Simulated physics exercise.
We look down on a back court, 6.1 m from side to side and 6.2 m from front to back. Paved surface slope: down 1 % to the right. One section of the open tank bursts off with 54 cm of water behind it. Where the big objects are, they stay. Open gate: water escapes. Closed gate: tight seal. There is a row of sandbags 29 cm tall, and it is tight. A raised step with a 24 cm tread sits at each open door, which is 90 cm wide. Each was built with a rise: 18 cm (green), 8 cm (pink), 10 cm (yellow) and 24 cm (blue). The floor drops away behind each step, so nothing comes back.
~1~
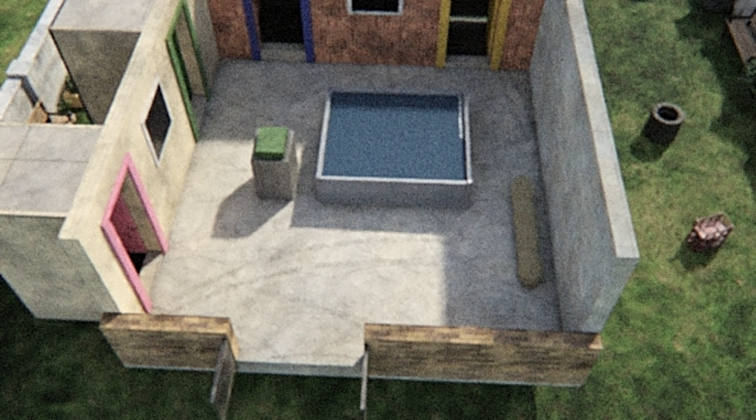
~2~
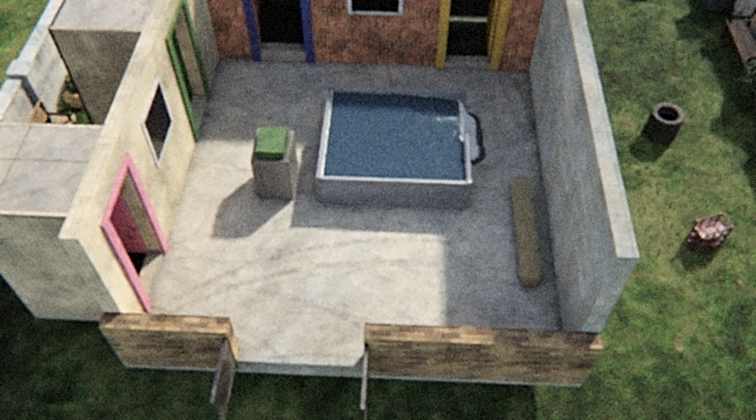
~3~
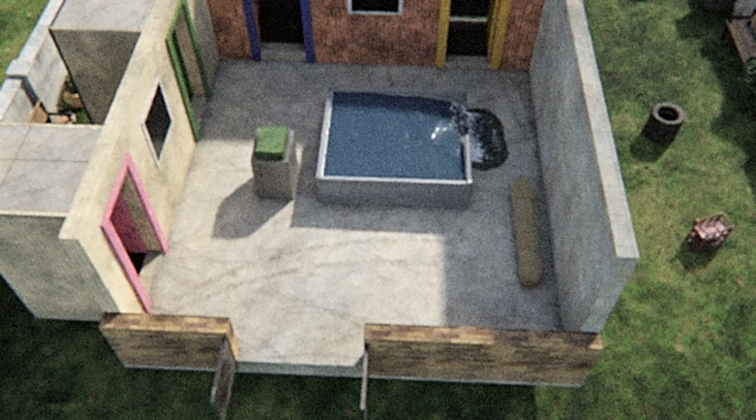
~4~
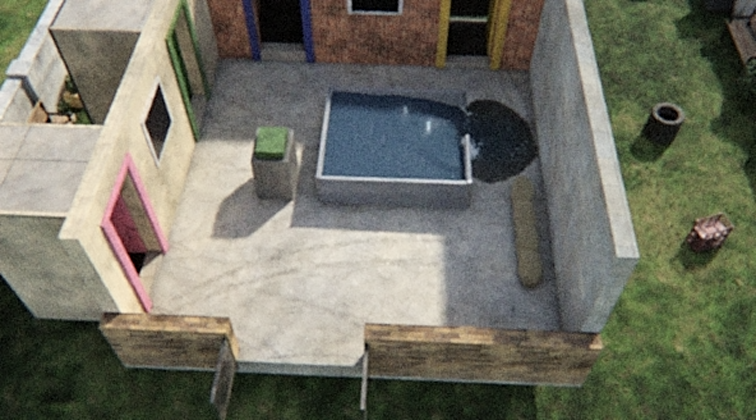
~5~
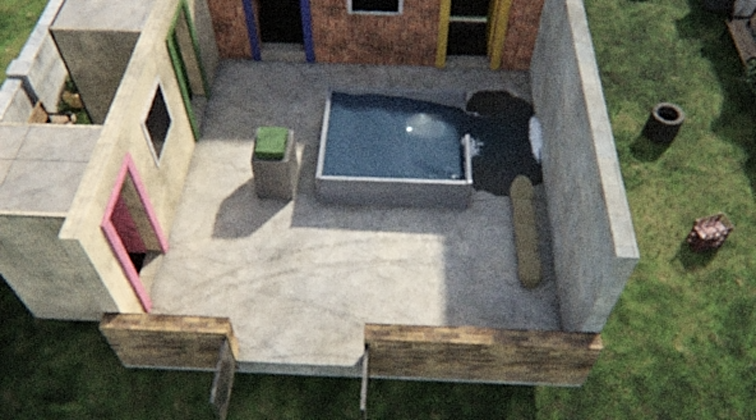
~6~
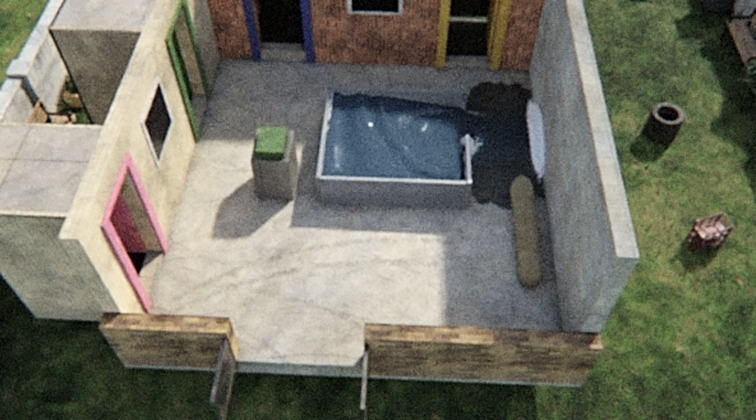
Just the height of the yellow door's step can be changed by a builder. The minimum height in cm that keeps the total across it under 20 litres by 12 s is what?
It is close to 15 cm.
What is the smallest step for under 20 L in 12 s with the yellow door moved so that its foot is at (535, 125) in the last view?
Roughly 34 cm, give or take.
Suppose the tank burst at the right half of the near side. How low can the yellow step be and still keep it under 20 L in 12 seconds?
Near 7.0 cm.
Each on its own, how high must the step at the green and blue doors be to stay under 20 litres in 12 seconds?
Roughly 7.5 cm for the green door and roughly 8.5 cm for the blue door.
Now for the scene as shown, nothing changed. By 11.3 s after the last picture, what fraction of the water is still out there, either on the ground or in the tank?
Around 94 in a hundred parts remain.
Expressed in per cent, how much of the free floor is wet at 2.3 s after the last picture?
30 %.
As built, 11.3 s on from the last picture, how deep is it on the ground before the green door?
6.5 cm.
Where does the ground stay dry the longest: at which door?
Door: Pink.
Then, 0.7 s after the last picture water covers 10 % of the floor, deepest (42 cm) near (522, 72); it has not reached the yellow door.
Then, 2.3 s after the last picture water covers 30 % of the floor, deepest (36 cm) near (522, 72); 16 cm at the yellow door, 14 litres in over its 10 cm step.
Then, 11.3 s after the last picture water covers 95 % of the floor, deepest (10 cm) near (530, 138); 8 cm at the yellow door, 80 litres in over its 10 cm step.
At the yellow door as built, the water peaked near 16 cm, 2.3 s after the last picture.
With a step of 12.5 cm, 43 litres would have come in within the 12 s; with 17 cm, 11 litres. So under 20 litres takes about 15 cm.
